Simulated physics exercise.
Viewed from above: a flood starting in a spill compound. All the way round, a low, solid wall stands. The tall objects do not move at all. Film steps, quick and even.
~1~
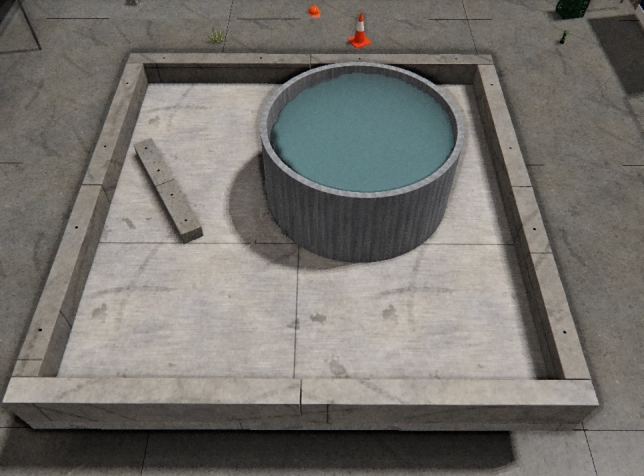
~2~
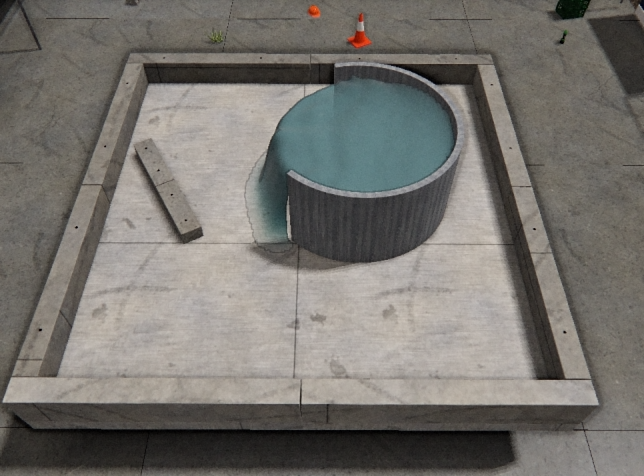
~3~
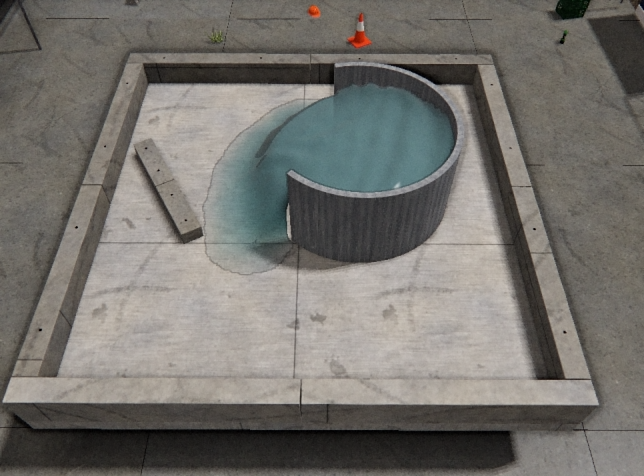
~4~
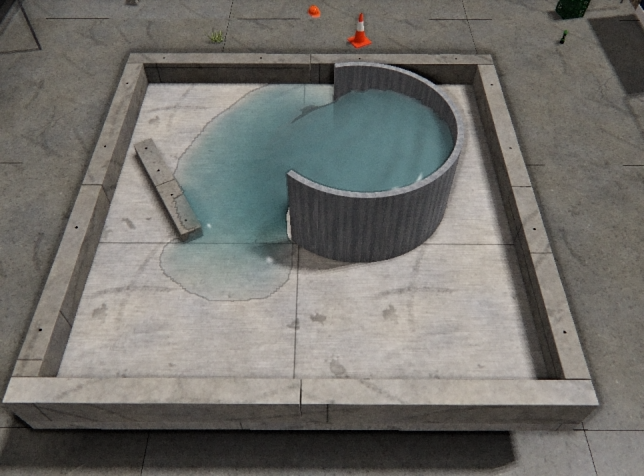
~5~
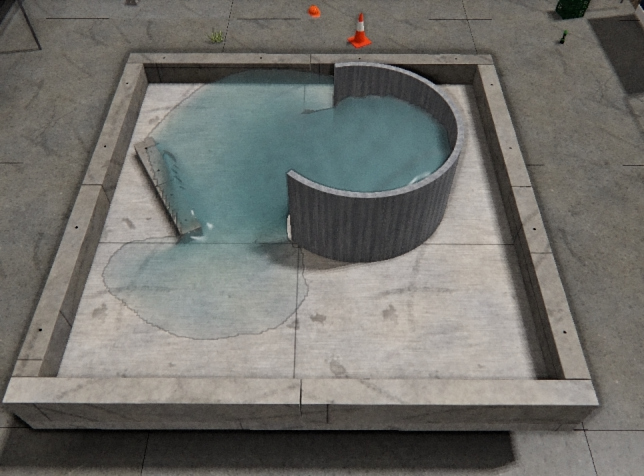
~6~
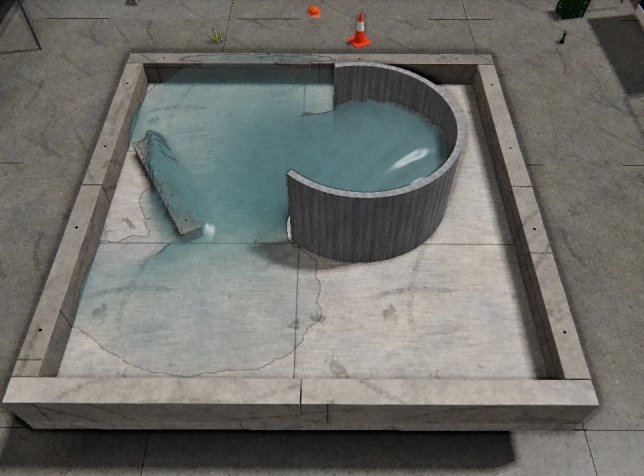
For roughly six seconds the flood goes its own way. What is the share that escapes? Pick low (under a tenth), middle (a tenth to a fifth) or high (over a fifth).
I would say middle, a tenth to a fifth.
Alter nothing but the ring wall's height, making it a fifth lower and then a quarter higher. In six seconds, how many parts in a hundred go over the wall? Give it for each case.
Well, you'd get 20 per cent in the first case and 6 per cent in the second.
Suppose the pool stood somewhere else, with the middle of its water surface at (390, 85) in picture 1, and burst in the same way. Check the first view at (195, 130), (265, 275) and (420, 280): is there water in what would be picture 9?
Taking the three spots as listed, I'd say flooding, then flooding, then no flooding.
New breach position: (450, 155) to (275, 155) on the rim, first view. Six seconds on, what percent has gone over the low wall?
Estimate: 12 %.
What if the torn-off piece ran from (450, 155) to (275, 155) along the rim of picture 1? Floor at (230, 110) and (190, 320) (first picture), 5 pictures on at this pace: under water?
Going through them one by one, I'd say spared, then drenched.
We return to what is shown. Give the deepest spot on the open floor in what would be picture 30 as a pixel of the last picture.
At about (472, 85).
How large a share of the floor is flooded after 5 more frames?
Some 60 in a hundred.
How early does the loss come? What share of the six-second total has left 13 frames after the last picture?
Close to 90 per cent, I'd say.
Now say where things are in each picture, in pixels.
In the first picture, still water in the pool at (361, 128).
In the second picture, water pours out at (276, 157) and has run to a hidden place.
In the third picture, the front is at a hidden place, out from the gap at (276, 158).
In the fourth picture, the front is at a hidden place, out from the gap at (276, 162).
In the fifth picture, water pours out at (276, 164) and has run to (169, 324).
In the sixth picture, water pours out at (276, 164) and has run to (77, 318).
A moment on, water covers 55 % of the floor; the low wall has let 1 % over.
Next, water covers 55 % of the floor; the low wall has let 3 % over.
Then, water covers 65 % of the floor; the low wall has let 12 % over.
Later, water covers 85 % of the floor; the low wall has let 13 % over.
In the end, water covers 85 % of the floor; the low wall has let 13 % over.
